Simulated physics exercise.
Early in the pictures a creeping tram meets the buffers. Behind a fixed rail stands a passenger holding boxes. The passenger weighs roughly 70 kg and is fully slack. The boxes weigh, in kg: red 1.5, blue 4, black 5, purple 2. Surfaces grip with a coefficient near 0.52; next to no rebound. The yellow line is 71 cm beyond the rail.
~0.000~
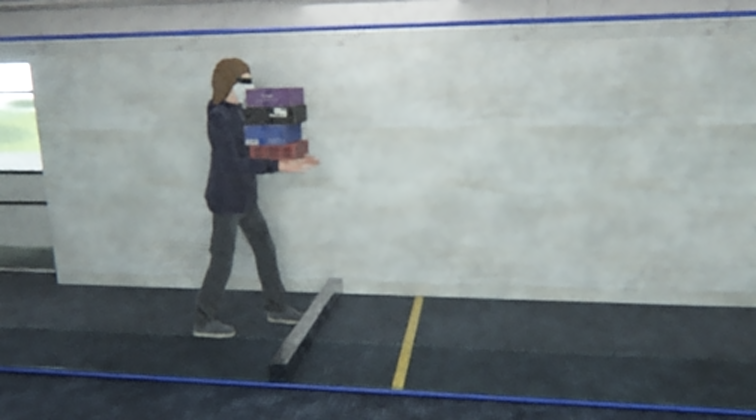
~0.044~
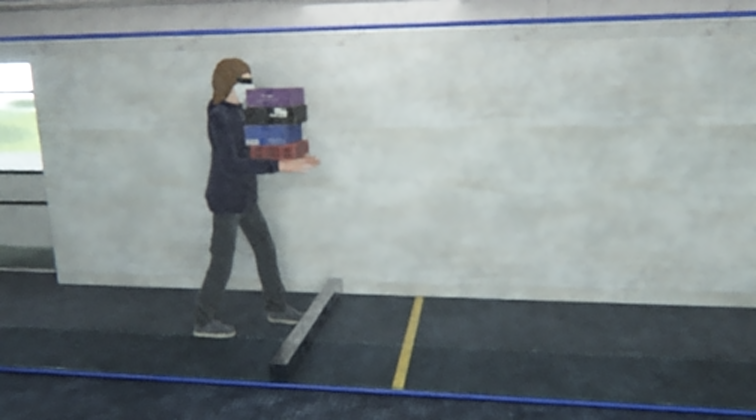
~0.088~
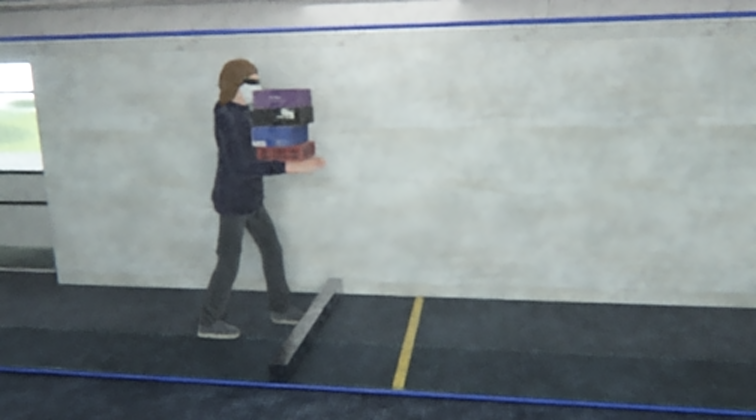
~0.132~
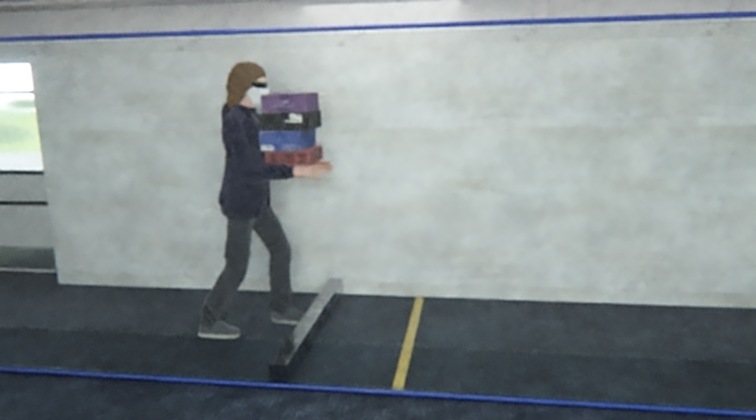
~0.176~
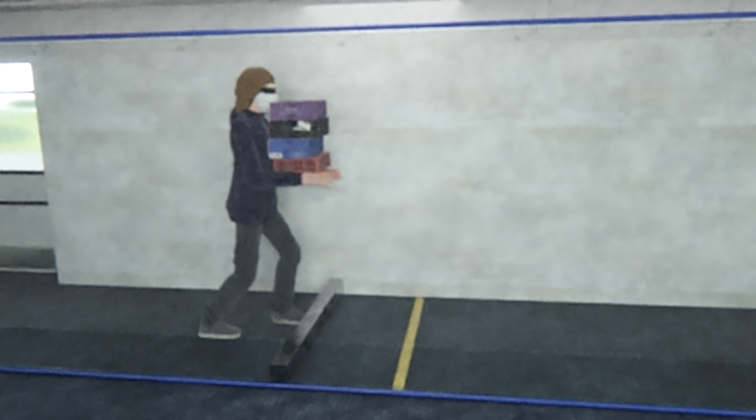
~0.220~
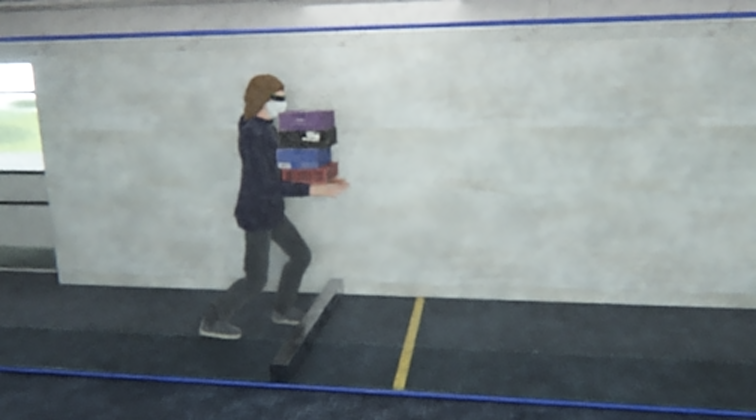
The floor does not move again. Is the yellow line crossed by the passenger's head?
In the end the passenger's head gets past the yellow line.
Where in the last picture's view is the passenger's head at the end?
Near (439, 317).
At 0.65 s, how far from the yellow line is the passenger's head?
Some 10 cm short of it.
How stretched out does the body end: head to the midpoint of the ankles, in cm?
About 110 cm.
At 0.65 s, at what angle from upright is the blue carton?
It is tilted some 110°.
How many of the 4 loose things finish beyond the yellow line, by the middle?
3 of them.
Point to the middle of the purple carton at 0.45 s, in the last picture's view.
Around (352, 216).
After 0.45 s the passenger's head is 63 cm short of the yellow line, near (312, 181) in the last picture's view; the red crate 40 cm short of the yellow line, tilted 10°.
After 0.65 s the passenger's head is 11 cm short of the yellow line, near (394, 240) in the last picture's view; the red crate 31 cm short of the yellow line, tilted 75°.
After 0.95 s the passenger's head is 14 cm past the yellow line, near (434, 292) in the last picture's view; the red crate 21 cm short of the yellow line, tilted 135°.
At rest, 2.9 s, red crate stops short of the yellow line; blue carton crosses the yellow line; black parcel crosses the yellow line; purple carton crosses the yellow line; passenger's head crosses the yellow line.
